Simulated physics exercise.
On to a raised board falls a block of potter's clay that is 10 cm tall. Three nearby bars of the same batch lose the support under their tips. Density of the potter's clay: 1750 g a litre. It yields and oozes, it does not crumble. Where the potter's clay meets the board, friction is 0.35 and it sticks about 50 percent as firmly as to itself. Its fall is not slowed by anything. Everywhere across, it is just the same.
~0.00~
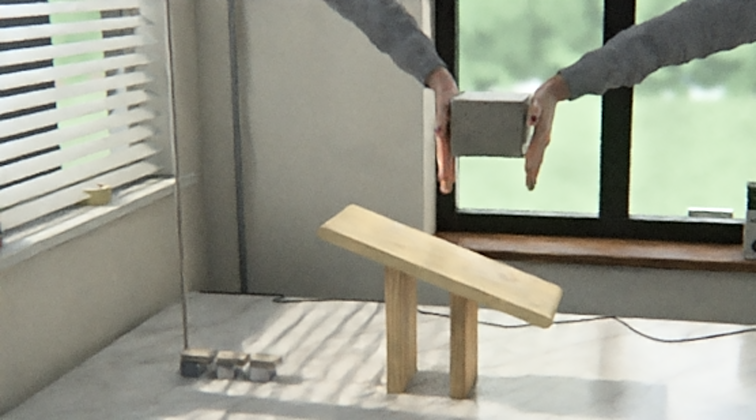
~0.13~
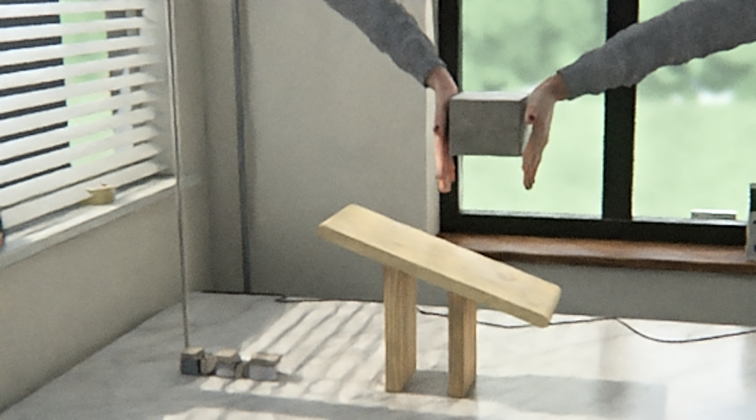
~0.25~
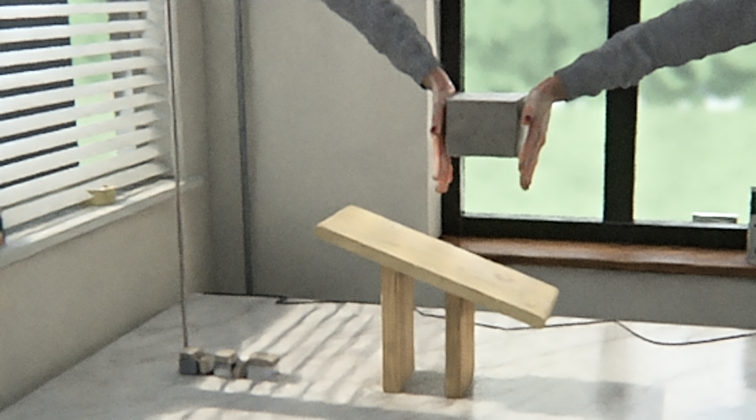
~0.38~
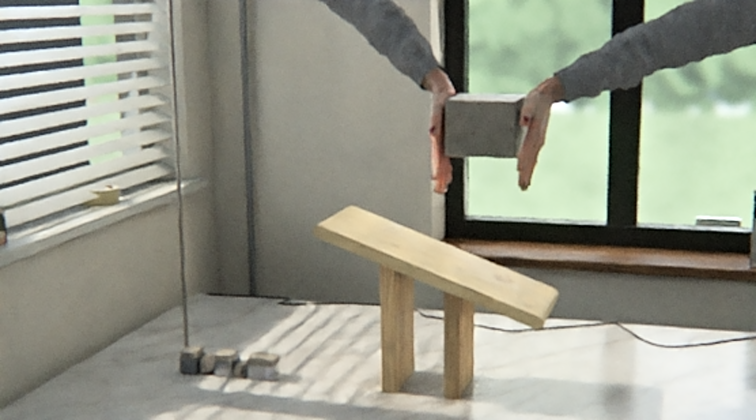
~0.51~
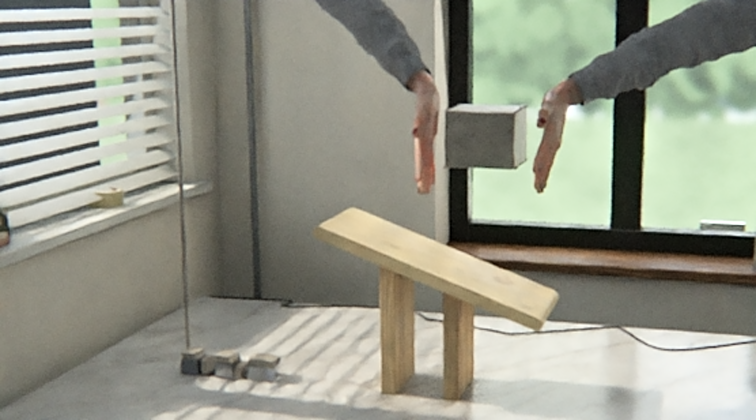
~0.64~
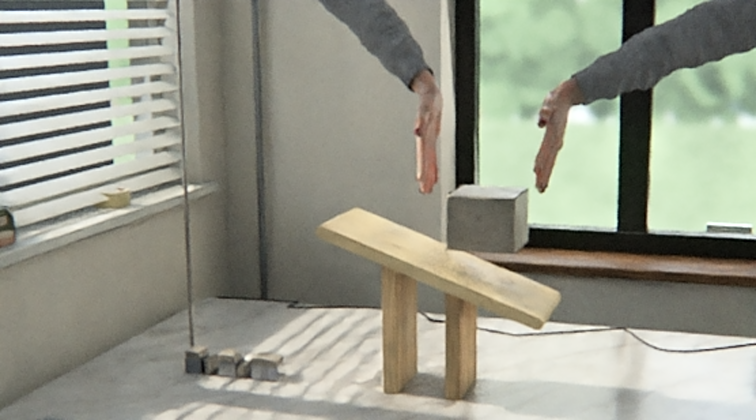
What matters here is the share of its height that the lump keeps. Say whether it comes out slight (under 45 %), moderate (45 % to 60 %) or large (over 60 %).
It comes out moderate, 45 % to 60 %.
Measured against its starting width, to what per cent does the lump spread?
Around 160 % of the starting width.
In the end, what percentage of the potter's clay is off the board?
About 40 % ends up off the board.
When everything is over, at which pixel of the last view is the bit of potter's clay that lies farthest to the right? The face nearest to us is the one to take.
I'd point to around (542, 313).
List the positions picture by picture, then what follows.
In the first frame, crest of the potter's clay at (498, 100); drop of the bar ends 0, 0, 0 (left to right).
In the second frame, crest of the potter's clay at (496, 99); drop of the bar ends 3.0 cm, 3.0 cm, 2 mm (left to right).
In the third frame, crest of the potter's clay at (492, 100); drop of the bar ends 3.0 cm, 3.0 cm, 2 mm (left to right).
In the fourth frame, crest of the potter's clay at (491, 101); drop of the bar ends 3.0 cm, 3.0 cm, 2 mm (left to right).
In the fifth frame, crest of the potter's clay at (490, 112); drop of the bar ends 3.0 cm, 3.0 cm, 3 mm (left to right).
In the sixth frame, crest of the potter's clay at (491, 198); drop of the bar ends 3.0 cm, 3.0 cm, 3 mm (left to right).
After 0.75 s, it stands 54 % of its first height and none has gone off the board.
After 0.88 s, it stands 53 % of its first height and none has gone off the board.
After 1.02 s, it stands 53 % of its first height and 40 % has gone off the board.
After 1.15 s, it stands 53 % of its first height and 40 % has gone off the board.
After 1.25 s, it stands 53 % of its first height and 40 % has gone off the board.
